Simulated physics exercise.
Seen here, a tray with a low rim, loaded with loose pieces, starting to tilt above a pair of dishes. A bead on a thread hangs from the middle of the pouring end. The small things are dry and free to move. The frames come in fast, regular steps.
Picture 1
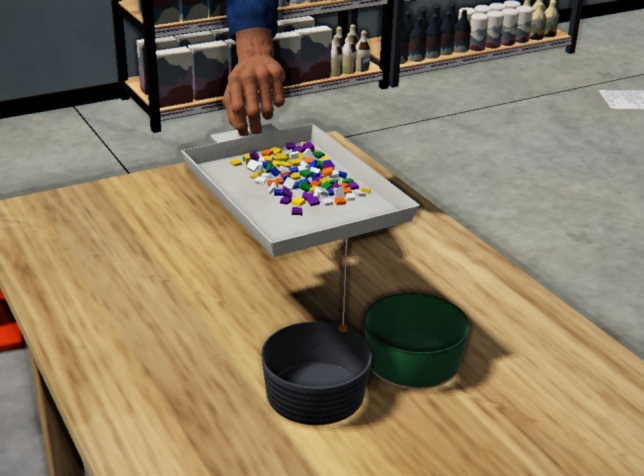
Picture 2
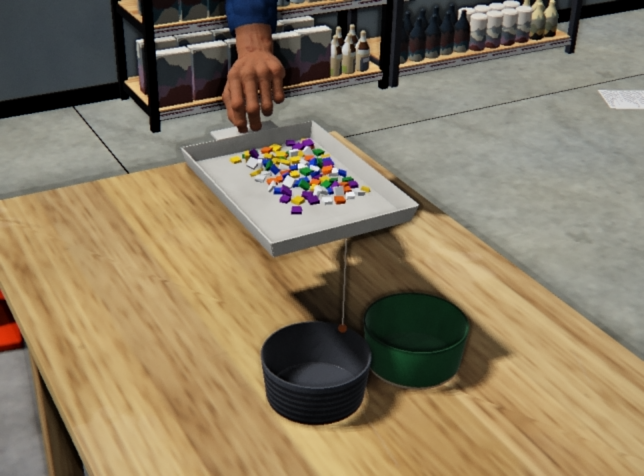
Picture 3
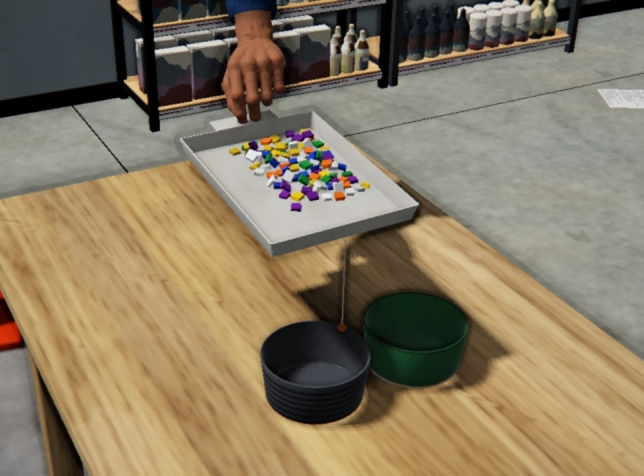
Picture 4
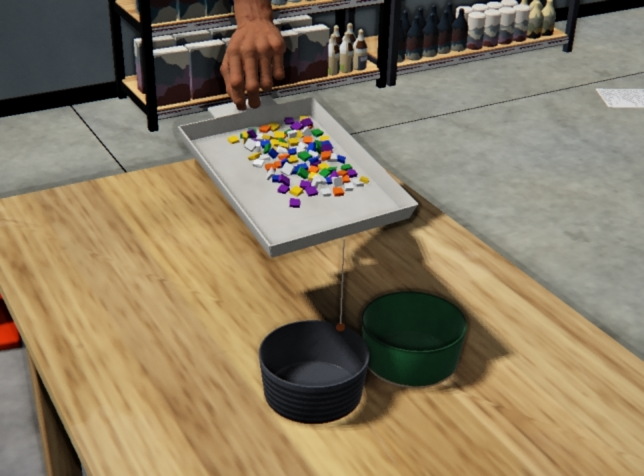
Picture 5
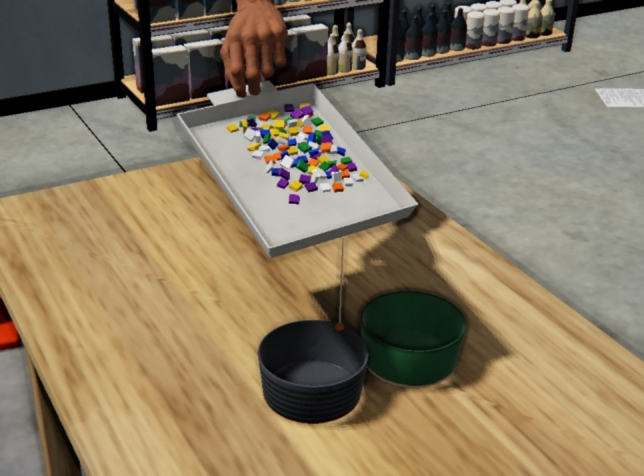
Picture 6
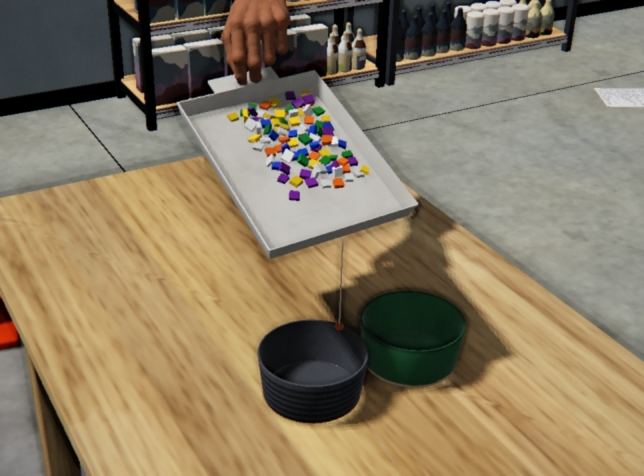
The clip shows a hand at the far end of a pale tray of colourful small tiles above a black dish and a green dish; the tray starts nearly level, then its far end rises, slanting it toward the dishes.
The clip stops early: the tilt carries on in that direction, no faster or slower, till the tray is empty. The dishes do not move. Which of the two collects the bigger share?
The left-hand one ends fuller.
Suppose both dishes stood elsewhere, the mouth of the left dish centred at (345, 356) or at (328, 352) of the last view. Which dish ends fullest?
The first try: The left dish. The second: The dish on the left.
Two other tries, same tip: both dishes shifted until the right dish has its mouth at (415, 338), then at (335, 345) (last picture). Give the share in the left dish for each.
Roughly 70 per cent, and 10 per cent.
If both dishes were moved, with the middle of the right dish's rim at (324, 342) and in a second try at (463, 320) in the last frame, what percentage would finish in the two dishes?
Near 40 % and 50 %.
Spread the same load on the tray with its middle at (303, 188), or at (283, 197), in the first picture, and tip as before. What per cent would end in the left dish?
Roughly 60 per cent, and 80 per cent.
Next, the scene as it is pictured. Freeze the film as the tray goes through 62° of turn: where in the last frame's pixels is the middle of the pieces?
Near (324, 231).
Soon, tray tipped steeply; nearly all on the tray; a small part in the air.
A while on, tray tipped past a quarter turn; most on the tray; a small part in the left dish; a small part outside both; a small part in the air.
Towards the end, tray tipped past a quarter turn; about two thirds in the left dish; about a third outside both.
Finally, tray tipped past a quarter turn; about two thirds in the left dish; none in the right dish; about a third outside both.
